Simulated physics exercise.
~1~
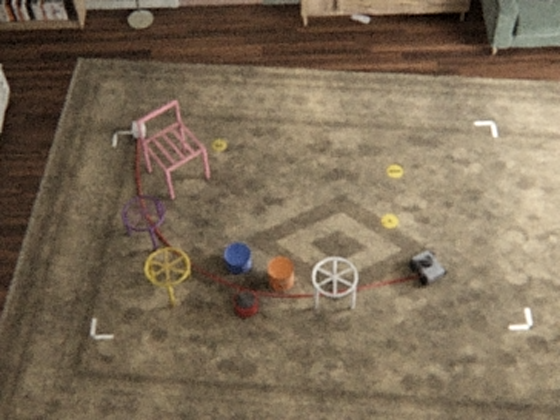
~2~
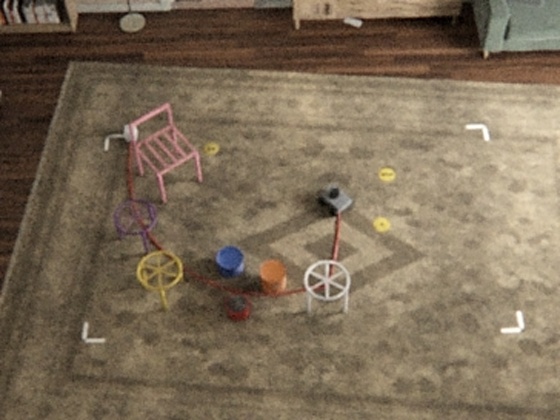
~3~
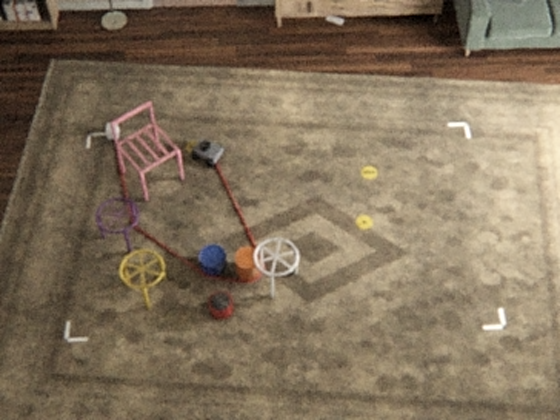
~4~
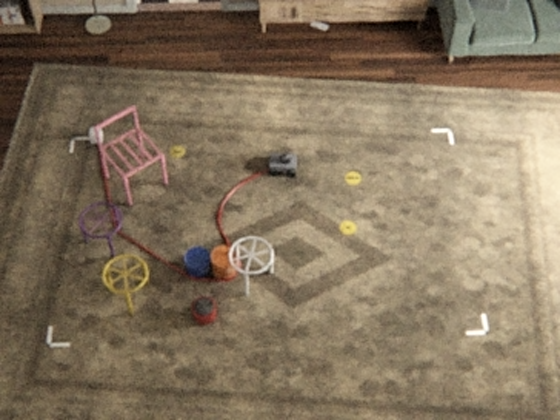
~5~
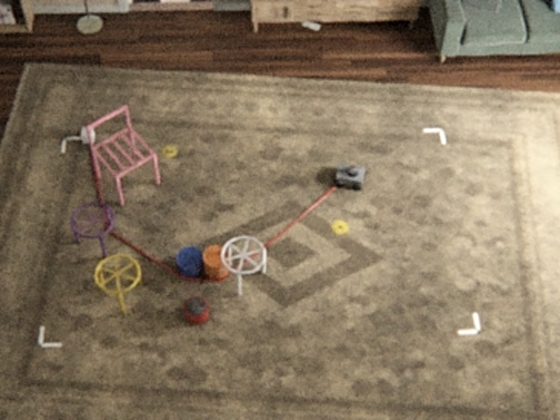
A small dark cart trails a red cord around a rug, shifting a white stool left.
